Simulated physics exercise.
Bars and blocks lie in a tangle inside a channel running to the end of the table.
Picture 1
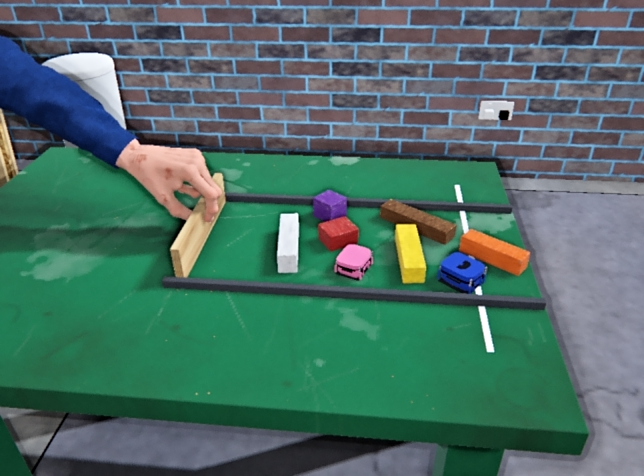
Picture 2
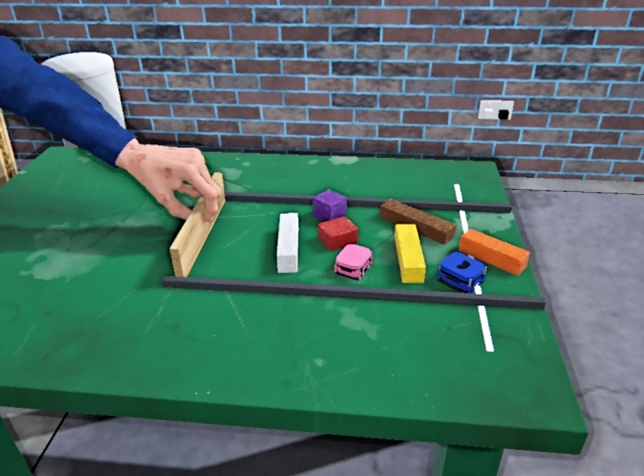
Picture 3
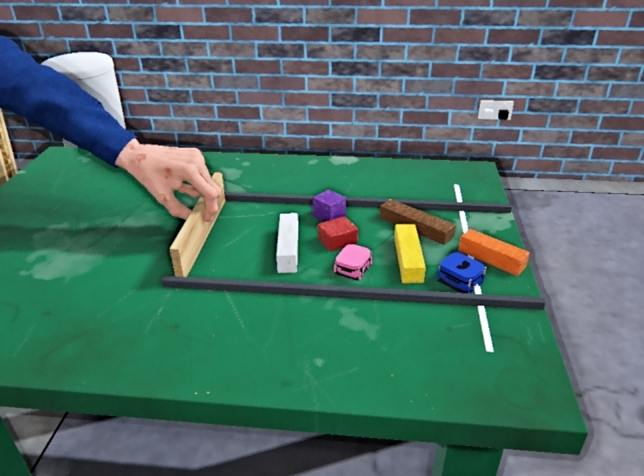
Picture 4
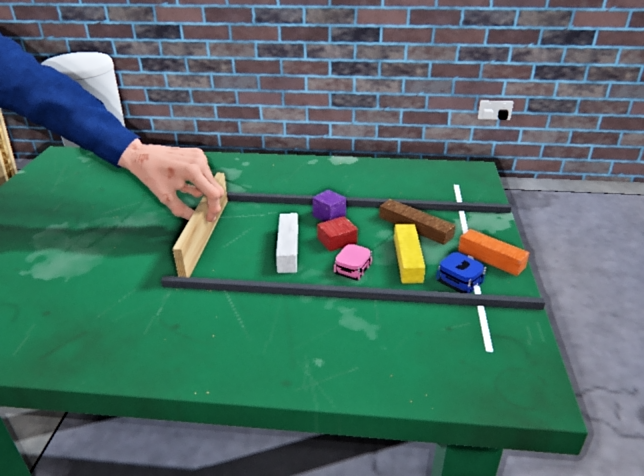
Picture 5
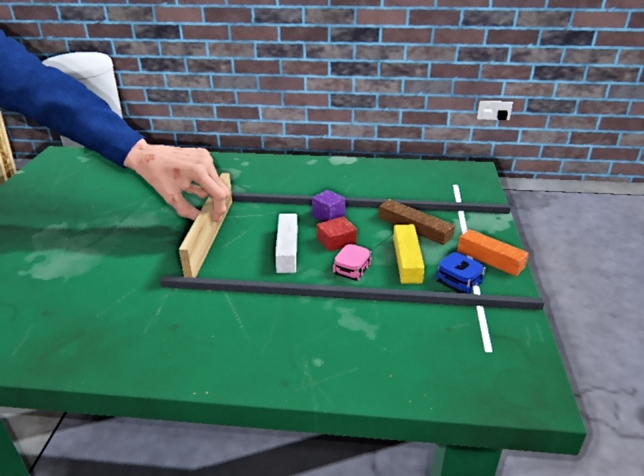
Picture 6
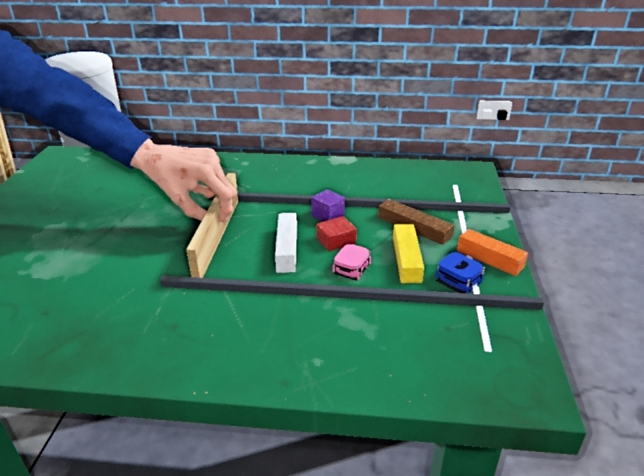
A hand sliding a wooden board slightly right along a channel on a green table, the jumbled coloured blocks ahead staying still.
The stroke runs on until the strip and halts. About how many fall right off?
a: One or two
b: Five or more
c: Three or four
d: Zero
Three or four.
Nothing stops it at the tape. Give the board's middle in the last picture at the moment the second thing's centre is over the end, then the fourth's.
In pixels, around (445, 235) followed by around (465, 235).
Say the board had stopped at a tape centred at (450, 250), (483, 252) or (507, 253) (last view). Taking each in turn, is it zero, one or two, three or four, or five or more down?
Counts as listed: One or two / either three or four / five or over.
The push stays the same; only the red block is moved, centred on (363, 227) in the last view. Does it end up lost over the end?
If so, it stays where it is.
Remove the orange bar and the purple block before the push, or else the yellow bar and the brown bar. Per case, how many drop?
Try 1: 2; try 2: 2.
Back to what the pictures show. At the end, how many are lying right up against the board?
2 in contact.
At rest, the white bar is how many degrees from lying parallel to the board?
It comes to around 0 degrees.
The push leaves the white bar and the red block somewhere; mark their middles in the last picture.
Okay, so first (480, 252), and next (504, 246).
Early on, none off yet; orange bar at rest near (492, 252); blue case at rest near (460, 274); brown bar at rest near (415, 221).
A while later, none off yet; orange bar at rest near (492, 252); blue case at rest near (460, 274); brown bar moving near (422, 222).
Further along, none off yet; orange bar travelled a little near (530, 263); blue case travelled about its own width near (516, 282); brown bar travelled about its own width near (481, 225).
Finally, the number that fall off is three or four; lost, yellow bar, brown bar, blue case and orange bar.
